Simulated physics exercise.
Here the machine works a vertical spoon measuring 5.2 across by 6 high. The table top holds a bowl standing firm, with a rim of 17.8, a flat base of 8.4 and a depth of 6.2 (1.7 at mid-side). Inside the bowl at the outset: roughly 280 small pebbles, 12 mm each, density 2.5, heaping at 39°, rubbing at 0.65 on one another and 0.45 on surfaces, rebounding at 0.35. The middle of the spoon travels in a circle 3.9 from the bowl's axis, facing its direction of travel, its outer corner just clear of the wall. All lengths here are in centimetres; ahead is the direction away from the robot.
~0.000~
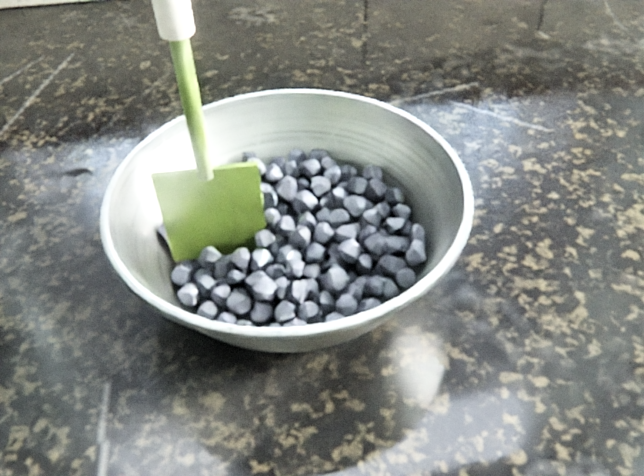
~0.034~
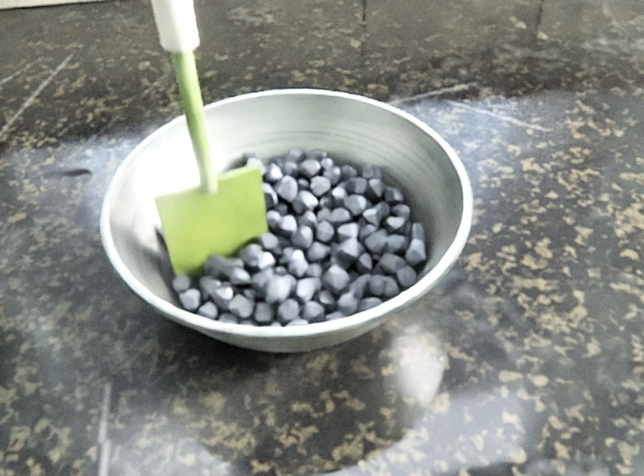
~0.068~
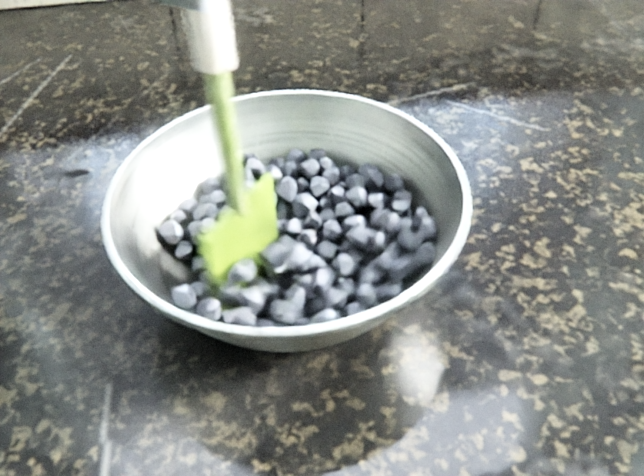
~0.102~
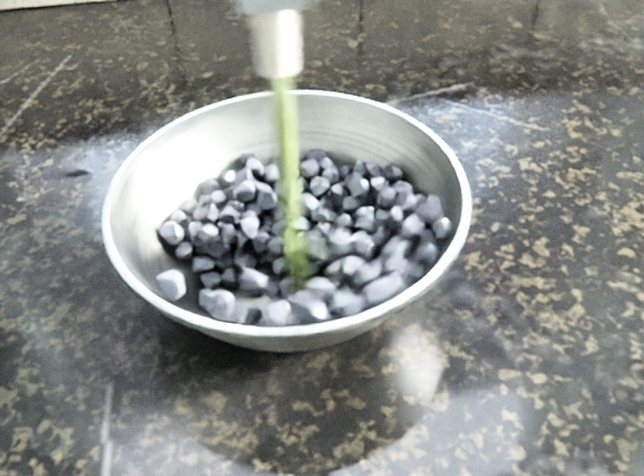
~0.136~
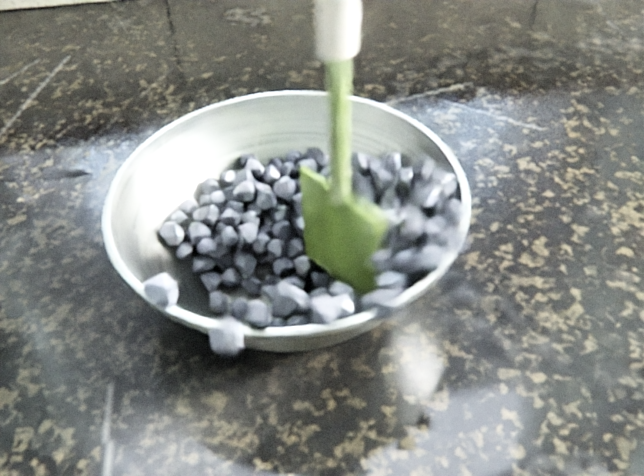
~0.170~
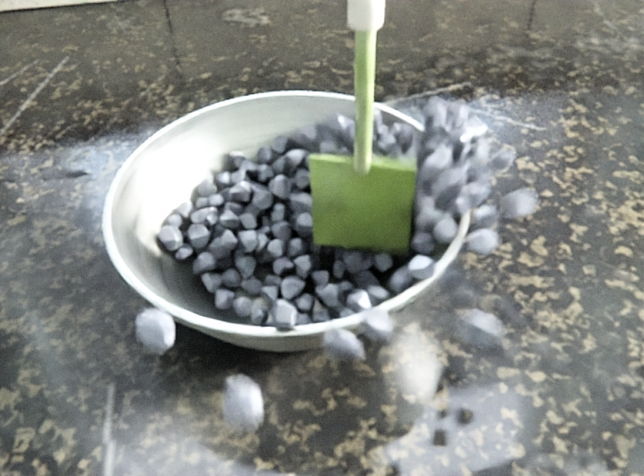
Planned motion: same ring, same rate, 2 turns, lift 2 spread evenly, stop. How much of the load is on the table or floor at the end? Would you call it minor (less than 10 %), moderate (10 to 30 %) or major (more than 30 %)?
I would call it major.
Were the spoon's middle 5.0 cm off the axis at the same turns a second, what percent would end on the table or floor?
Around 5 in a hundred, in that case.
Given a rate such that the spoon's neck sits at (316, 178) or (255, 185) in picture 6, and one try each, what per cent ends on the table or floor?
Near 30 in a hundred for the first and near 15 in a hundred for the second.
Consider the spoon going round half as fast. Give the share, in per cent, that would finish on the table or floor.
Estimated share: Near 20 %.
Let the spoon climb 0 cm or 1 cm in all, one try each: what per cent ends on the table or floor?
It comes to about 65 per cent and about 55 per cent.
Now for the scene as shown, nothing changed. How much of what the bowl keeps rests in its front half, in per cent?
Roughly 50 per cent.
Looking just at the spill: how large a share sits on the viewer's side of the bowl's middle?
Estimate: Some 40 in a hundred.
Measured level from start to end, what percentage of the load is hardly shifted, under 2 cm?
I'd put it at about 10 in a hundred.
By 0.37 s, 17° round, highest piece 10 above the table; 183 in the bowl, 53 on the table or floor, 41 in flight or on the tool.
By 0.57 s, 231° round, highest piece 9 above the table; 151 in the bowl, 111 on the table or floor, 15 in flight or on the tool.
By 0.87 s, 0° round, highest piece 4 above the table; 151 in the bowl, 126 on the table or floor.
By 1.57 s, 0° round, highest piece 4 above the table; 151 in the bowl, 126 on the table or floor.
Final count, 151 in the bowl, 126 on the table or floor. That is 45 % on the table or floor.
